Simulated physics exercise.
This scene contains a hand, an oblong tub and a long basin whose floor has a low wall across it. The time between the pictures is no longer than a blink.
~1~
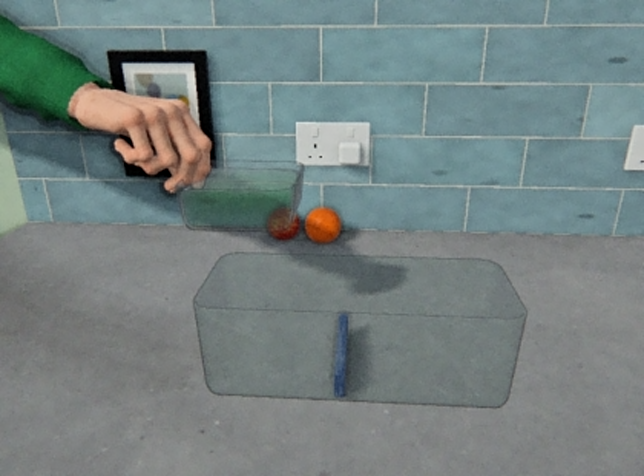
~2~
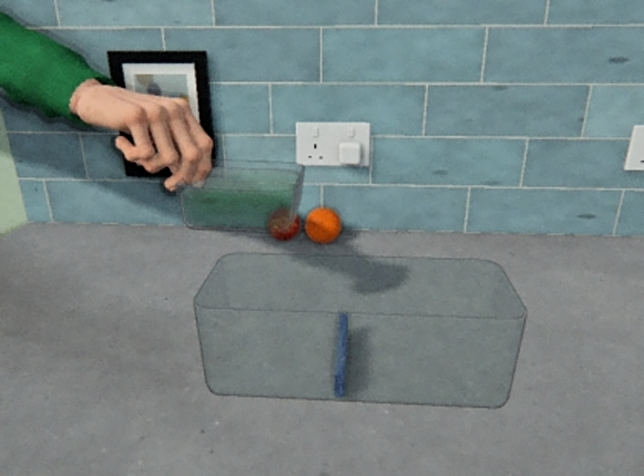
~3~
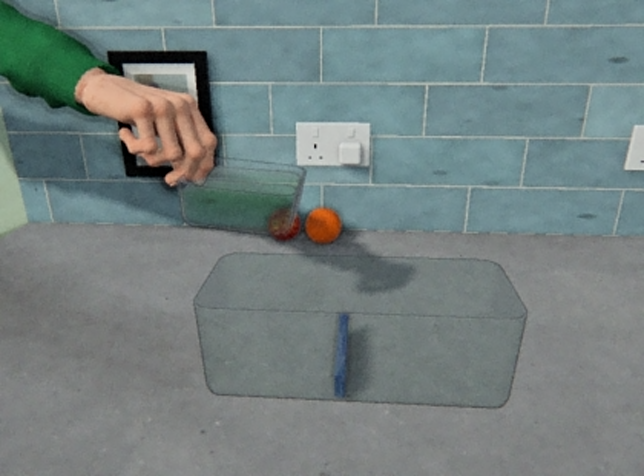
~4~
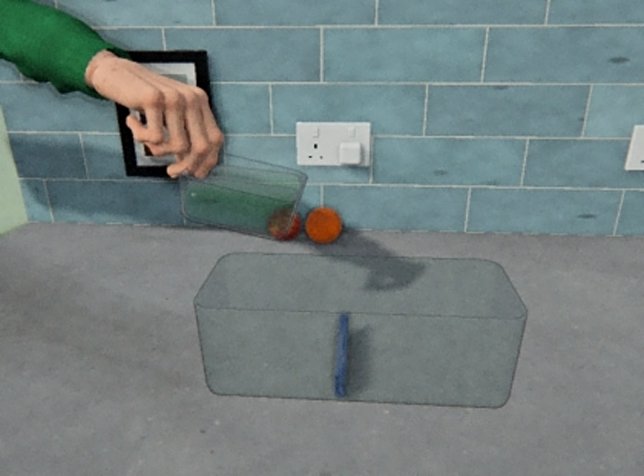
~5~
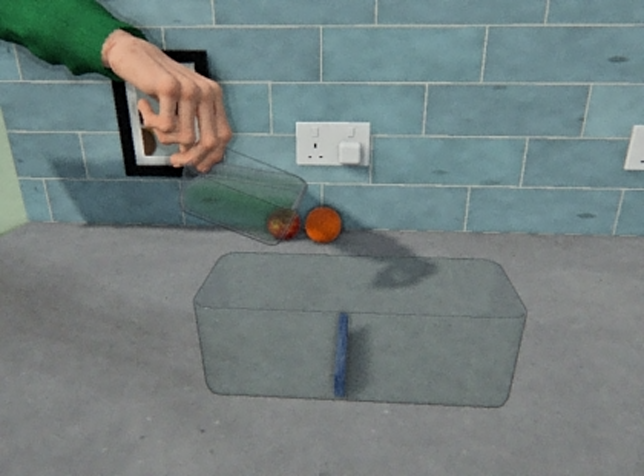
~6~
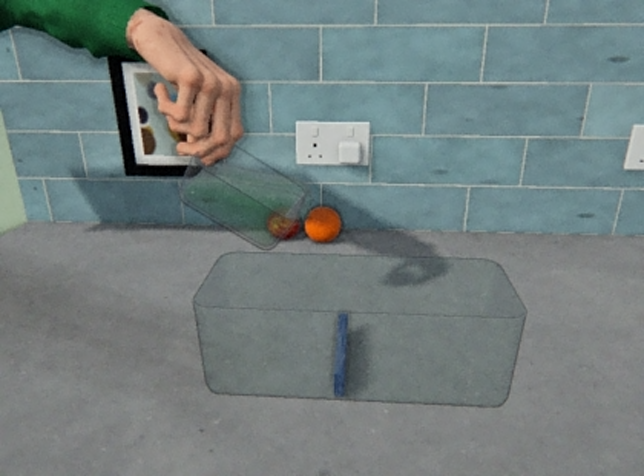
A hand in a green sleeve held a clear oblong tub above a long see-through basin on a grey counter, then rose and shifted right as it tilted the tub steadily down to the right.
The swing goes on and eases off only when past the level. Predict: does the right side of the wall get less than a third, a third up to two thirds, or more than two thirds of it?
It gets a third up to two thirds.
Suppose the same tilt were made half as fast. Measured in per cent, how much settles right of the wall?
I'd say close to 65 %.
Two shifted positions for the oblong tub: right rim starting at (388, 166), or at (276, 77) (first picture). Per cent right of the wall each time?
First try 85 %, second try 60 %.
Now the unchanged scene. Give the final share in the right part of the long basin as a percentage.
Near 60 %.
A moment on, the oblong tub is tipped on its side and 9 per cent is still to pour, 21 is left of the wall and 39 right of it.
Next, the oblong tub is tipped on its side and 2 per cent is still to pour, 35 is left of the wall and 59 right of it.
Then the oblong tub is tipped on its side and 0 per cent is still to pour, 38 is left of the wall and 58 right of it.
Later the oblong tub is tipped on its side and 0 per cent is still to pour, 39 is left of the wall and 58 right of it.
Finally, 39 per cent lies left of the wall, 58 right of it and 3 outside.
